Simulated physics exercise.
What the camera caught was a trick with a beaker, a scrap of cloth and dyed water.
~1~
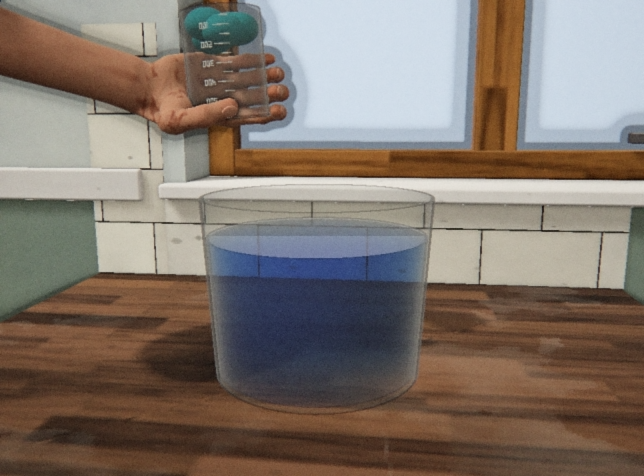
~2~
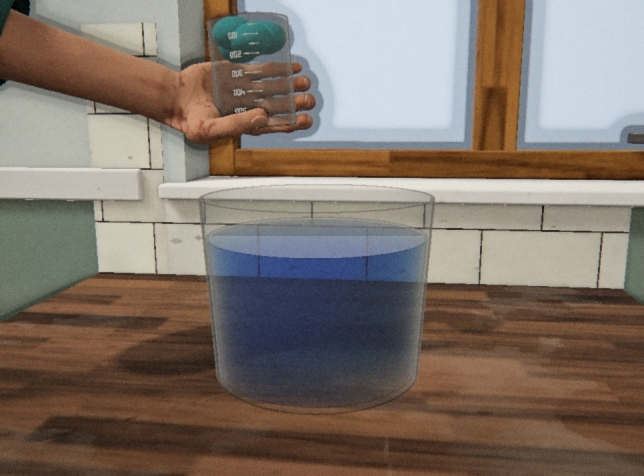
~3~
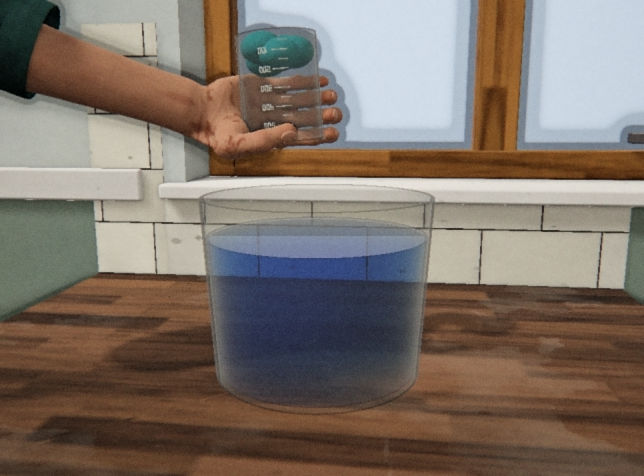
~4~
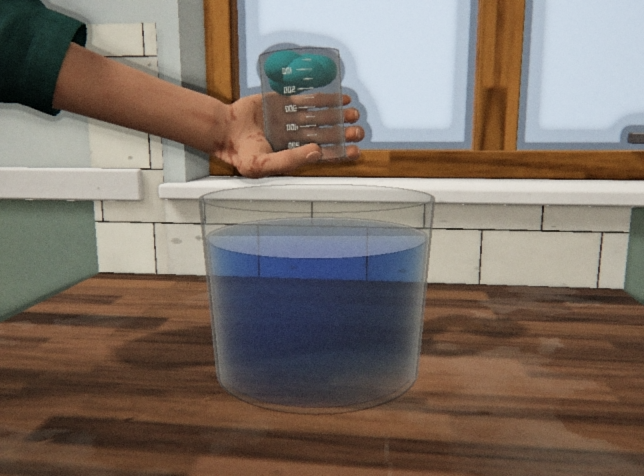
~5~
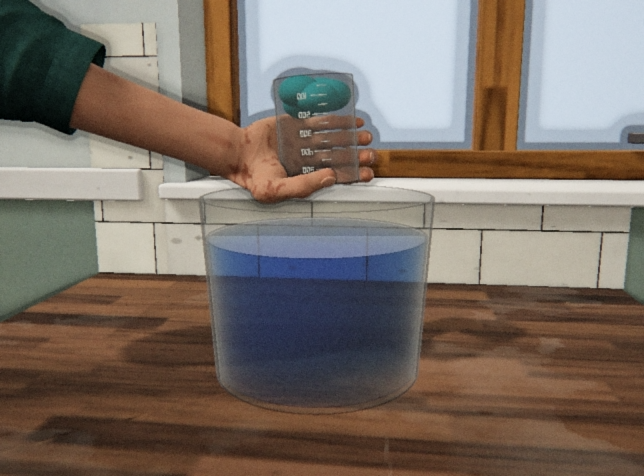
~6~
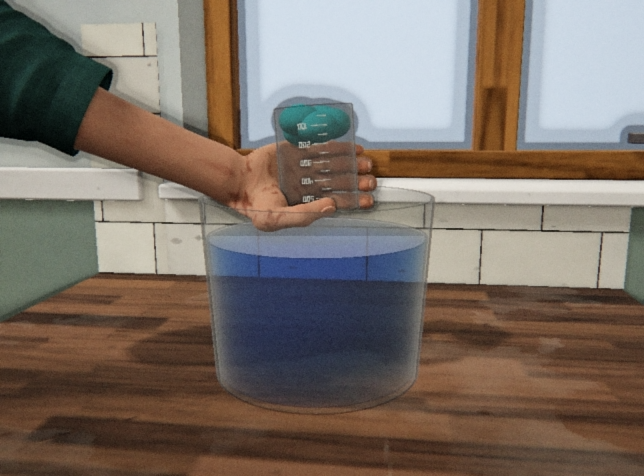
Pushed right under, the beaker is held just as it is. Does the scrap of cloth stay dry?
Yes.
Shortly, the beaker enters the dyed water.
Then, air is trapped inside and holds the level down.
At the finish, the beaker is under, still full of air, and the scrap of cloth is dry.
